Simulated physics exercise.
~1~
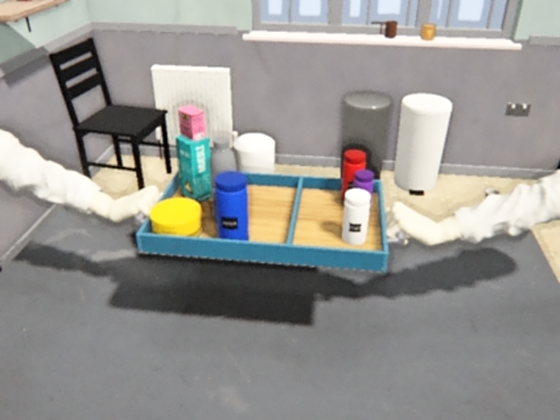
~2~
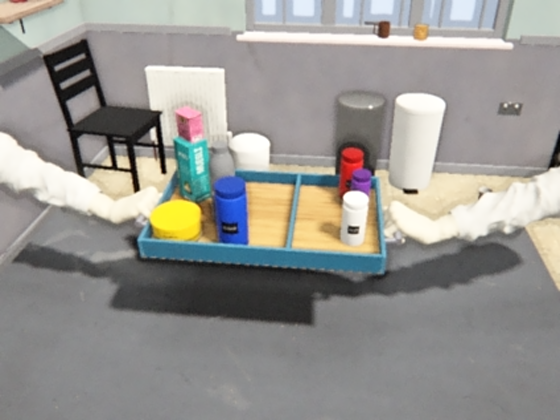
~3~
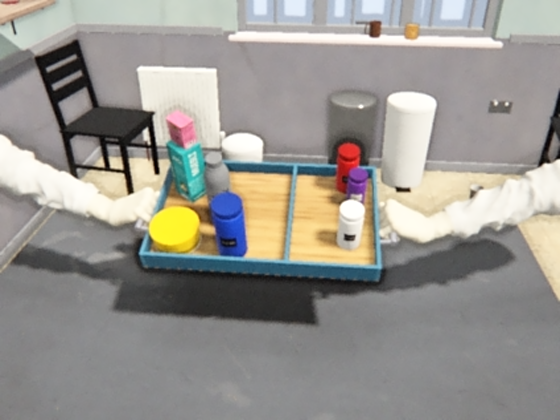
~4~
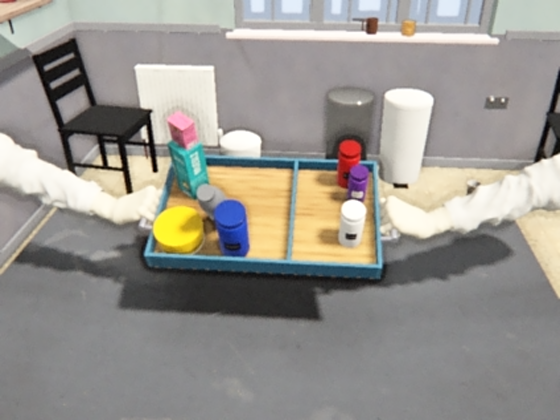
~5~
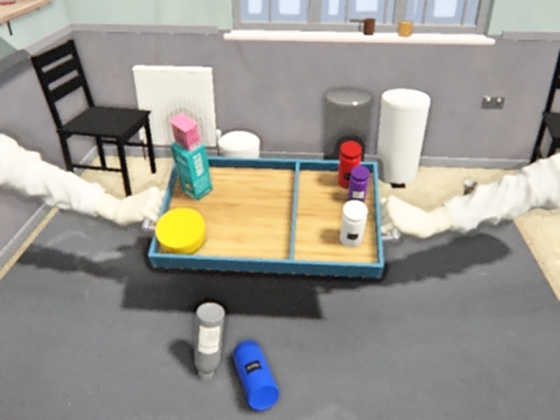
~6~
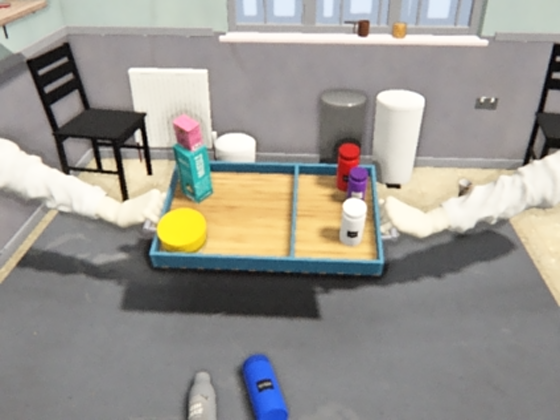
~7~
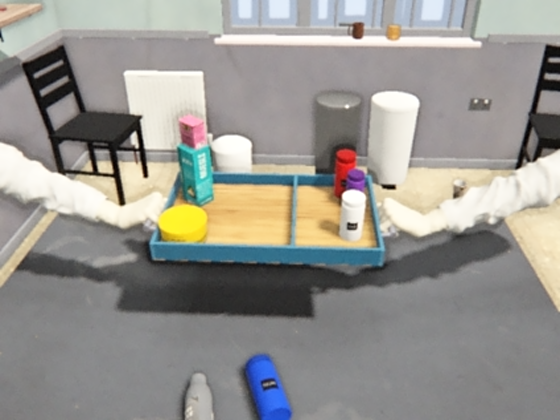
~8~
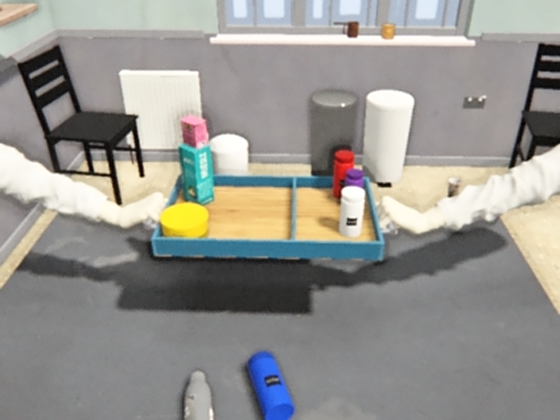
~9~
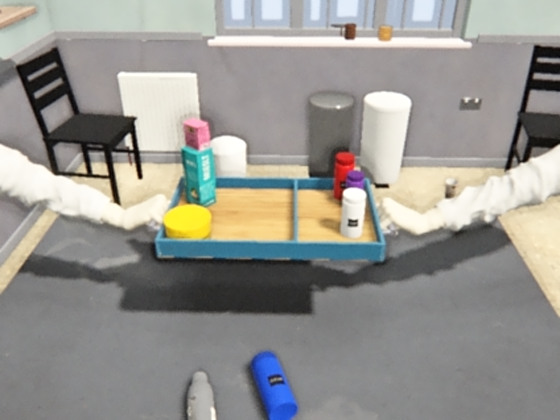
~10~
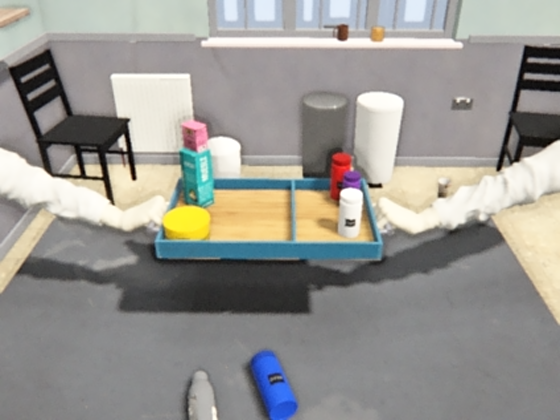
A blue tray held by two hands tipped toward the viewer, and the grey bottle and blue jar slid off the near edge onto the floor. The hands leveled the tray again, with the yellow tub, stacked cartons and three shakers still on it.
